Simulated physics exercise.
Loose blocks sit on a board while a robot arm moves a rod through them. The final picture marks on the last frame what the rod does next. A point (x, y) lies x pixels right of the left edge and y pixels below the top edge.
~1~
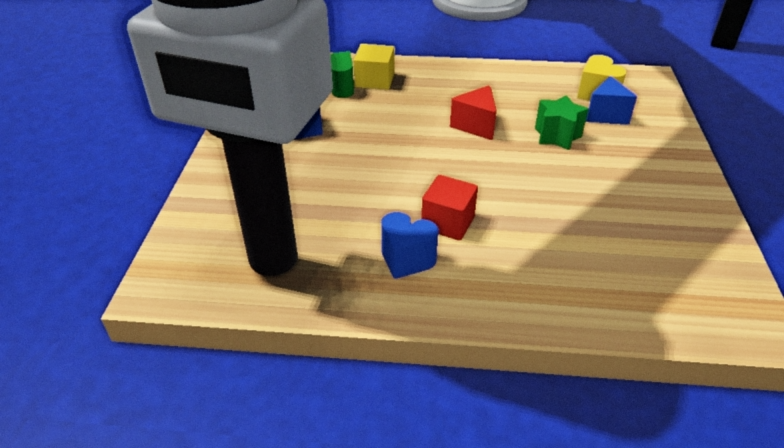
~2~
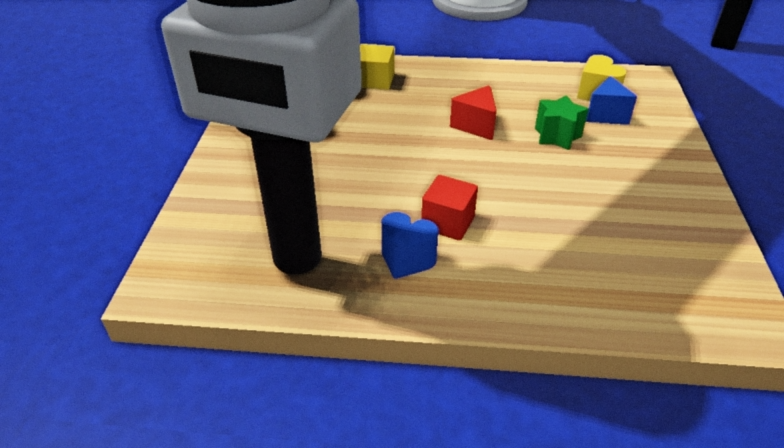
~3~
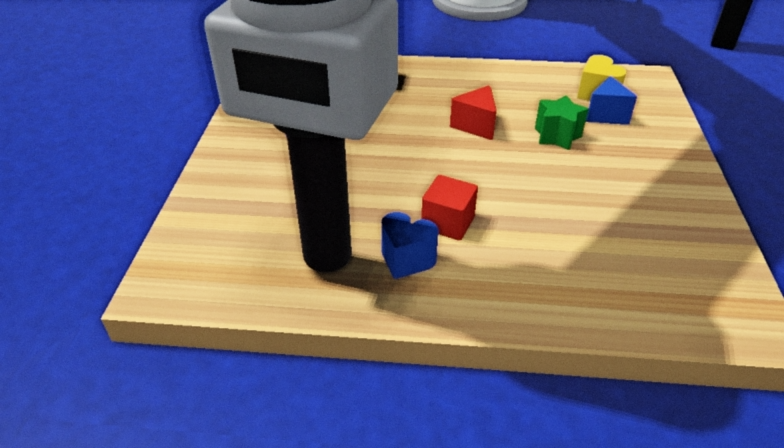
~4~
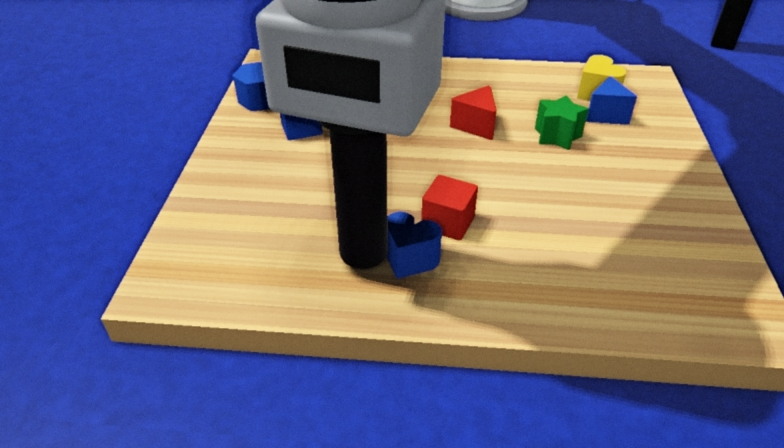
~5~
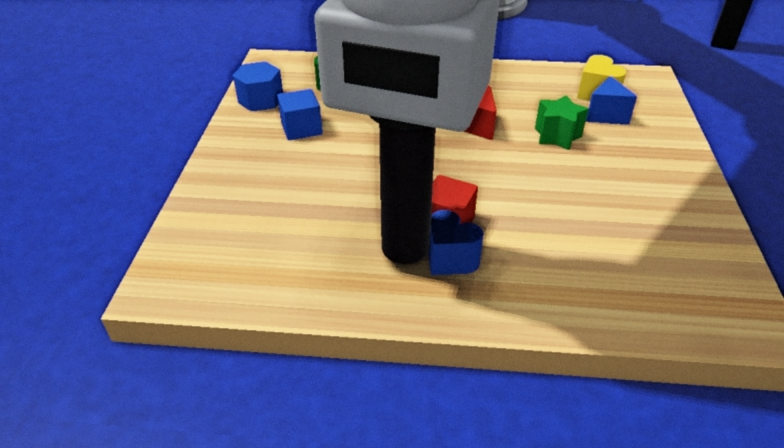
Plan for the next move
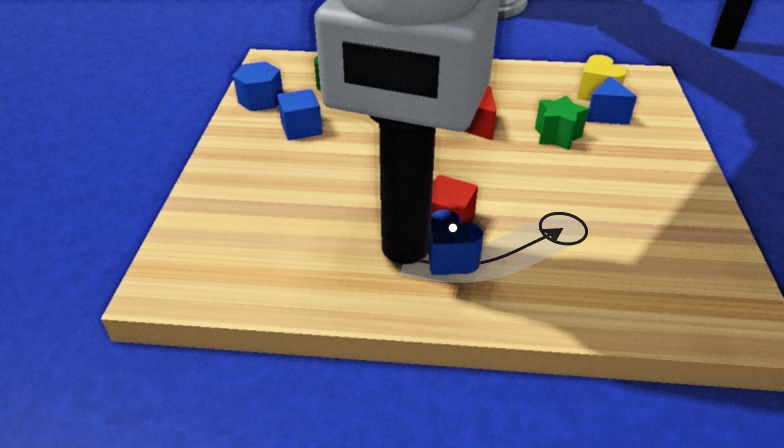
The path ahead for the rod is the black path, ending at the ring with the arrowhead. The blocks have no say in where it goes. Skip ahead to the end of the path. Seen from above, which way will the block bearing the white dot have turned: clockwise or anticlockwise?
Direction: Clockwise.
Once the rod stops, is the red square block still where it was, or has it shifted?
By the end it is where it was.
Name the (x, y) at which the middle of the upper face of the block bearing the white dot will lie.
Around (595, 228).
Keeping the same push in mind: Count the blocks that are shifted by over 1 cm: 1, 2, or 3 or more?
The result: One block.
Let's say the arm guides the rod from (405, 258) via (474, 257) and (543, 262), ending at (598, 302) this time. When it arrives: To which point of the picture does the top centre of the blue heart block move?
Its top middle will sit at (633, 242).
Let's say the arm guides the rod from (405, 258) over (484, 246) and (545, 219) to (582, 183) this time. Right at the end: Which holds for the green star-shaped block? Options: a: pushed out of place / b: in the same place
Option b.
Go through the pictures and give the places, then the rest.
In the first picture, rod's lower end at (274, 261); red square block at (451, 191); blue heart block at (407, 228).
In the second picture, rod at (298, 259); blocks still.
In the third picture, rod at (328, 257); blocks still.
In the fourth picture, rod at (364, 254); blue heart block at (411, 228).
In the fifth picture, rod at (405, 249); red square block at (451, 191); blue heart block at (453, 228).
Drawn move, from (405, 258) through (465, 265) and (519, 250) to (563, 228); the dot is on the blue heart block.
What follows on the original path. One third of the way, rod at (468, 256); blue heart block at (519, 233).
Two thirds of the way, rod at (521, 240); blue heart block at (574, 229), turned 35° clockwise.
At the end, rod at (565, 219); red square block still; blue heart block at (595, 228), turned 60° clockwise.
